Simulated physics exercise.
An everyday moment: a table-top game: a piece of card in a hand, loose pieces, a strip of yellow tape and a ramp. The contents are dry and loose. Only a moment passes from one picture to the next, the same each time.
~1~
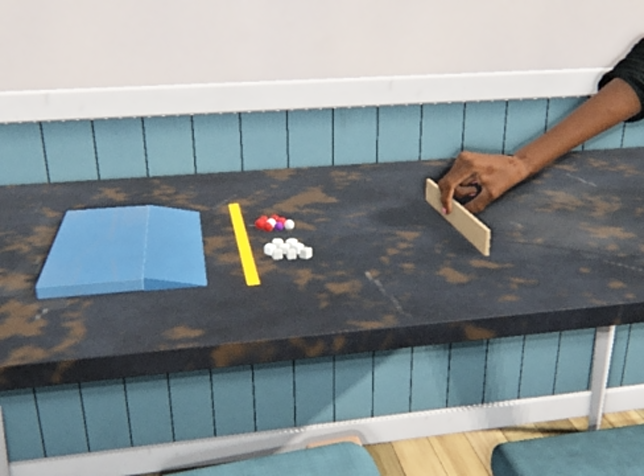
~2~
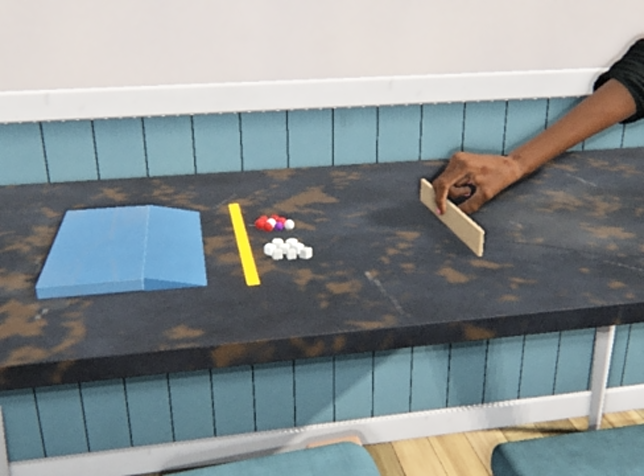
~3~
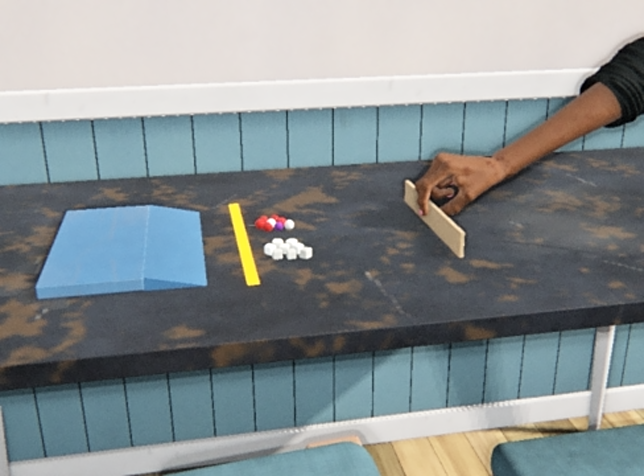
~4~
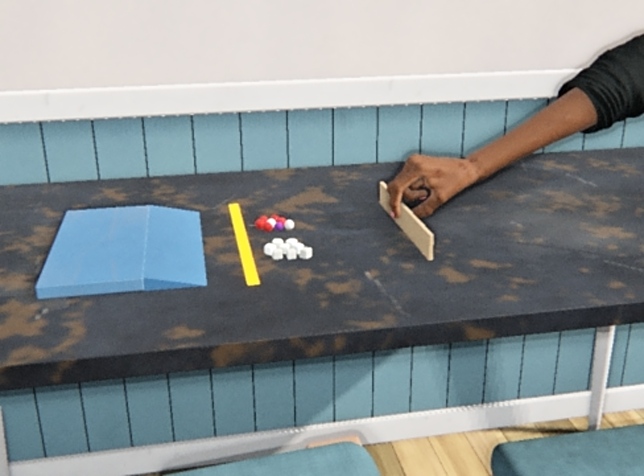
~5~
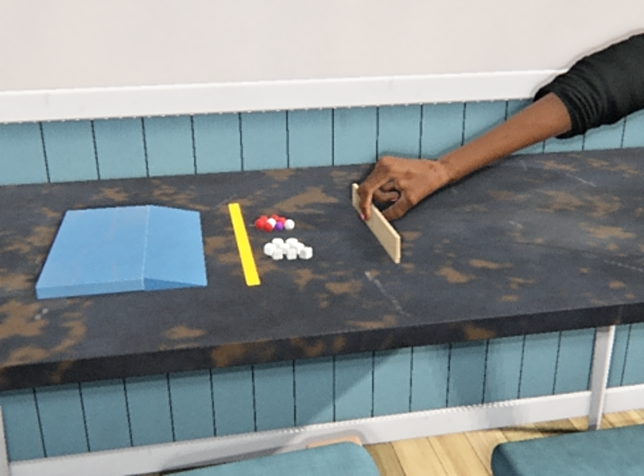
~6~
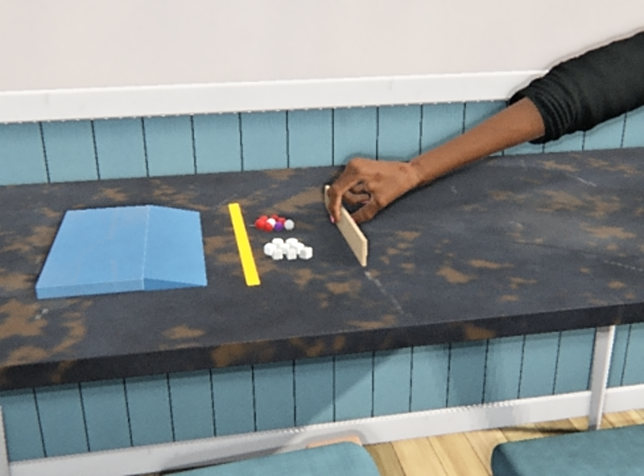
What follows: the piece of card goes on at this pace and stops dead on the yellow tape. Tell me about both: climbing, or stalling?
In the end the near batch never reaches the slab, and the far batch gets up on to the slab, in part at least.
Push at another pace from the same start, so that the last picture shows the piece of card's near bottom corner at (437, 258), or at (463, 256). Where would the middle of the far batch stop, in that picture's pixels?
First near (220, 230), then near (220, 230).
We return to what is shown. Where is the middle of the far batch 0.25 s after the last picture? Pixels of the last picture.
At about (196, 231).
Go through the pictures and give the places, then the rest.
In the first frame, piece of card at (483, 238), at rest; yellow tape at (234, 208); top of the ramp at (144, 272); near batch at (284, 249), a few sugar cubes; far batch at (271, 224), a few gumballs.
In the second frame, piece of card at (476, 238); far batch at (271, 224).
In the third frame, piece of card at (457, 240); near batch at (284, 249).
In the fourth frame, piece of card at (427, 242); far batch at (271, 224).
In the fifth frame, piece of card at (394, 245); near batch at (284, 249).
In the sixth frame, piece of card at (361, 247); yellow tape at (234, 208); top of the ramp at (144, 272); near batch at (284, 249); far batch at (271, 224).
Then, 0.12 s after the last picture, piece of card still moving, near (280, 215); near batch all short of the ramp; far batch all short of the ramp.
Then, 0.25 s after the last picture, piece of card stopped at the yellow tape; near batch about a quarter on the ramp, most short of the ramp; far batch about half on the ramp, about half short of the ramp.
Then, 0.53 s after the last picture, piece of card stopped at the yellow tape; near batch most on the ramp, about a quarter short of the ramp; far batch all past the top.
By the end, piece of card stopped at the yellow tape; near batch none past the top, most on the ramp, about a quarter short of the ramp; far batch all past the top.
